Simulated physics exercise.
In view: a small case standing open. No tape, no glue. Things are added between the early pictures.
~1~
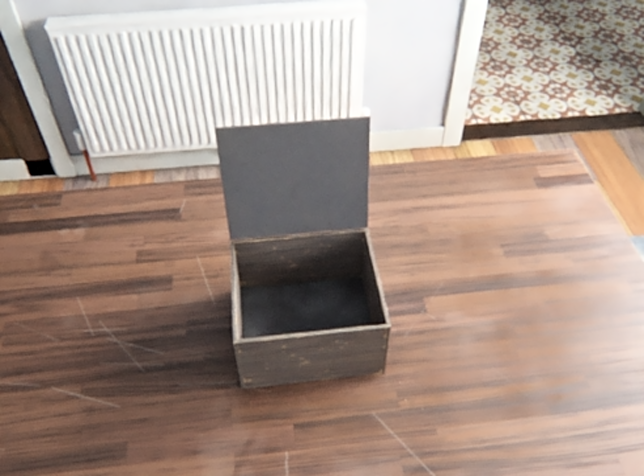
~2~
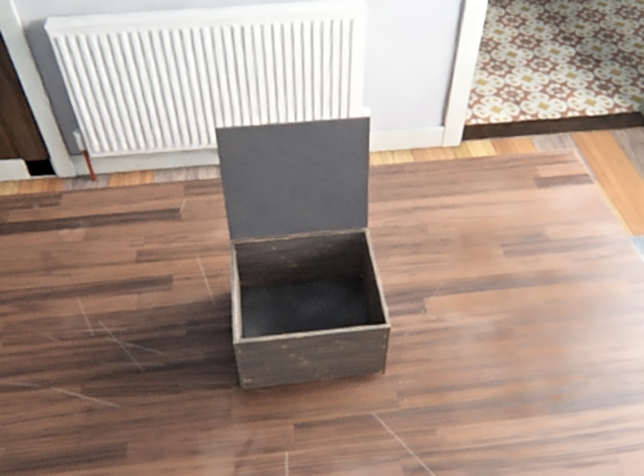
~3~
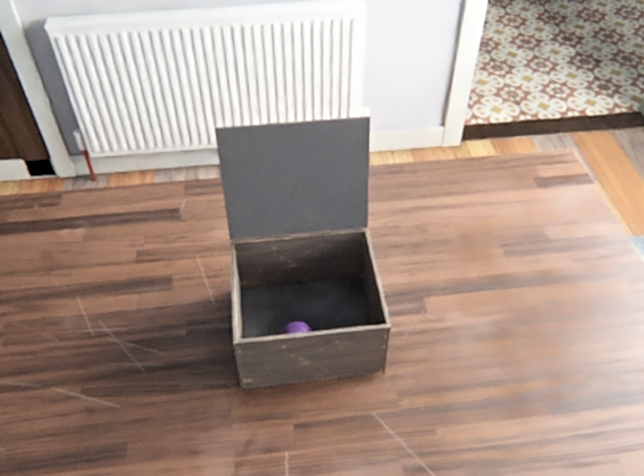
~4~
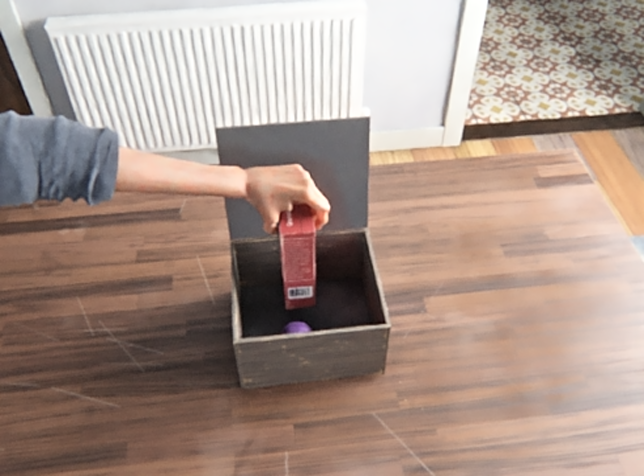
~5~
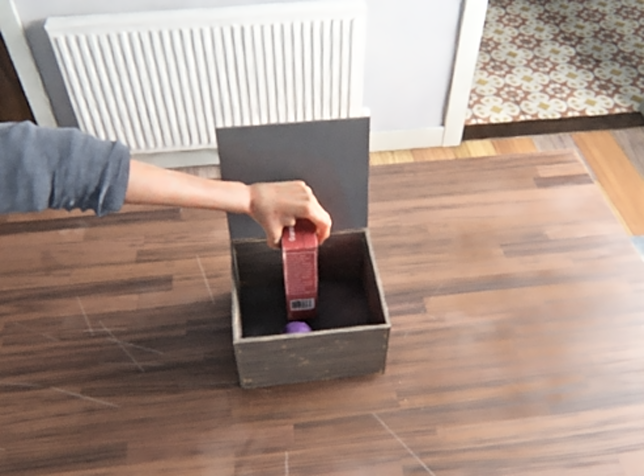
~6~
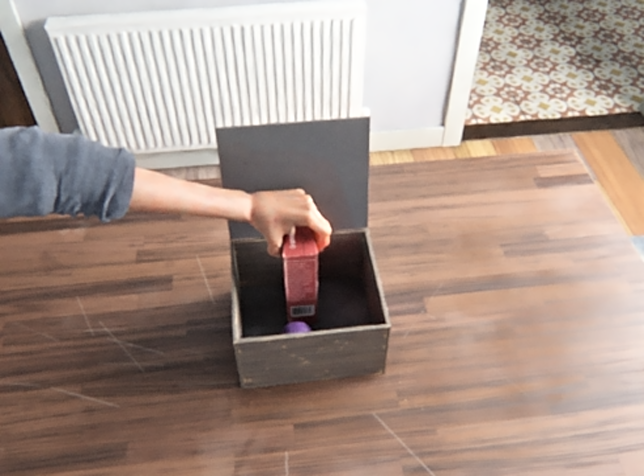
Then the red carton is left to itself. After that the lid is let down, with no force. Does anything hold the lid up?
As it turns out, it stays ajar.
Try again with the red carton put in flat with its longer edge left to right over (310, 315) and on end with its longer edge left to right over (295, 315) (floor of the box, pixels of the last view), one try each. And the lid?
First, it shuts flat; second, it stays ajar.
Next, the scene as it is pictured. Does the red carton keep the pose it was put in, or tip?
It keeps its pose.
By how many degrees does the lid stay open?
Some 65° above the rim.
Then, 1.10 s after the last picture, lid starting down.
Then, 1.40 s after the last picture, lid 73° above the rim.
At rest, lid 65° above the rim; both in place. Seen from the same camera at the end, red carton near (300, 276).
